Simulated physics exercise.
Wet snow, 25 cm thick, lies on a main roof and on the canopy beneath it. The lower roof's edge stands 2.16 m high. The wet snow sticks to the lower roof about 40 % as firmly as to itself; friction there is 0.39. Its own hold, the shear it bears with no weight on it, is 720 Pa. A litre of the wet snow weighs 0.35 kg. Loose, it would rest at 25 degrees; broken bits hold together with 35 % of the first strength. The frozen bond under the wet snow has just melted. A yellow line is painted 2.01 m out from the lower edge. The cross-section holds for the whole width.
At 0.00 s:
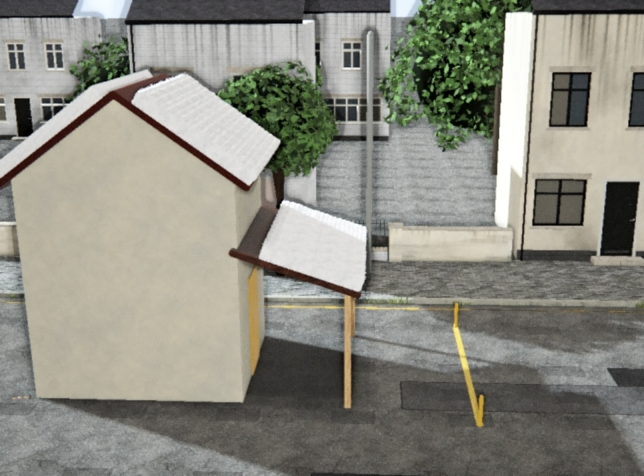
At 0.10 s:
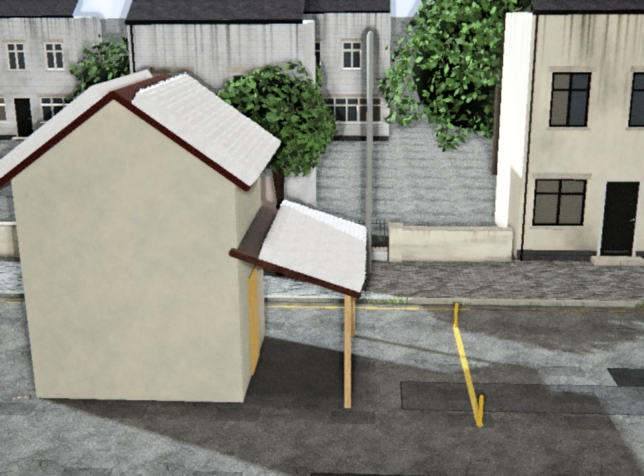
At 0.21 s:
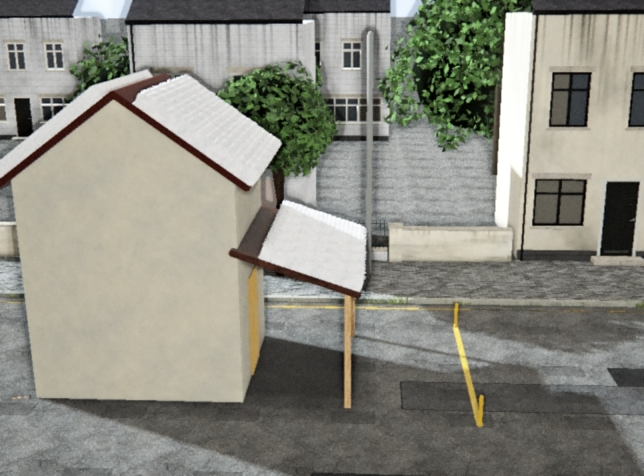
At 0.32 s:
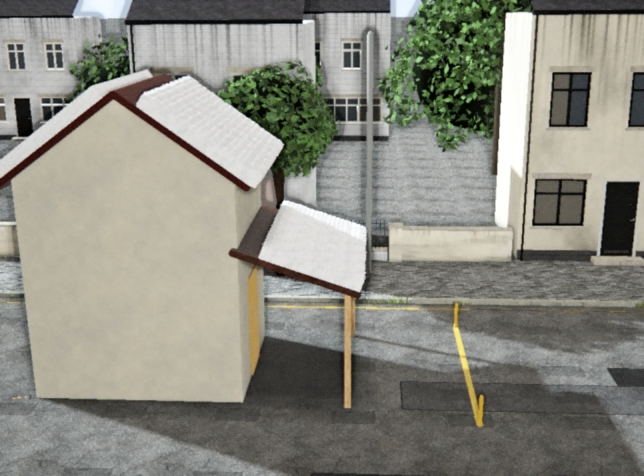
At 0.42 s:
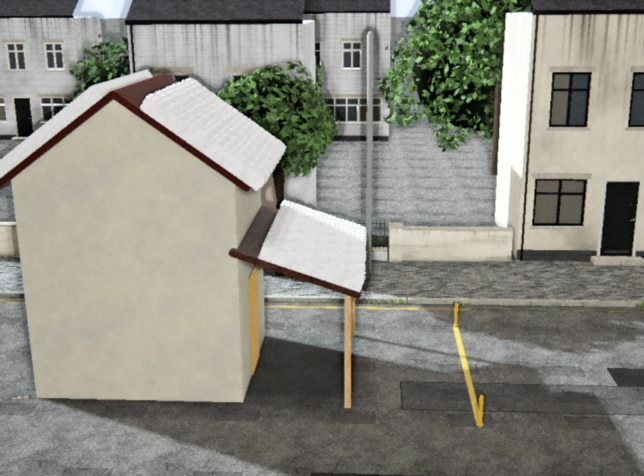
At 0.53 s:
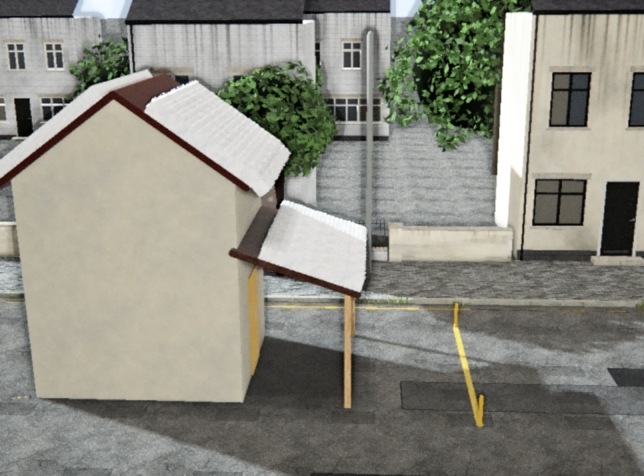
The footage shows a beige building with white snow on its main roof and lower canopy, beside a street with a yellow line; the upper snow slides slightly down and right, extending past the roof's edge, while the canopy's snow barely changes.
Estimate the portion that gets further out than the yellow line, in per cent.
Close to 4 per cent.
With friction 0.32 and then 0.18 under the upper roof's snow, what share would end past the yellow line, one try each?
In turn about 16 %, 20 %.
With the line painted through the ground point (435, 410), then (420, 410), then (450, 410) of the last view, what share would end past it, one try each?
In turn about 25 %, 30 %, 14 %.
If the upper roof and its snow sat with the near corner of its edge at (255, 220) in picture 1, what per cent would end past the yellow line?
It would be near 0 %.
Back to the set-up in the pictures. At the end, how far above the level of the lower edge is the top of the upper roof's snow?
Some 0.9 m.
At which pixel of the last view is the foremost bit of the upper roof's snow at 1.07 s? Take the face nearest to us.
Near (305, 256).
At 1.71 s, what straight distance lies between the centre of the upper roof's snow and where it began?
Some 2.6 m.
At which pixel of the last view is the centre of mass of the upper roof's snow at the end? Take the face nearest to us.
At about (397, 351).
After 1.07 s, none is below the lower edge and 0 % is past the line.
After 1.71 s, none is below the lower edge and 0 % is past the line.
After 2.36 s, 28 % is below the lower edge and 0 % is past the line.
After 3.00 s, 54 % is below the lower edge and 4 % is past the line.
After 4.70 s, 56 % is below the lower edge and 4 % is past the line.
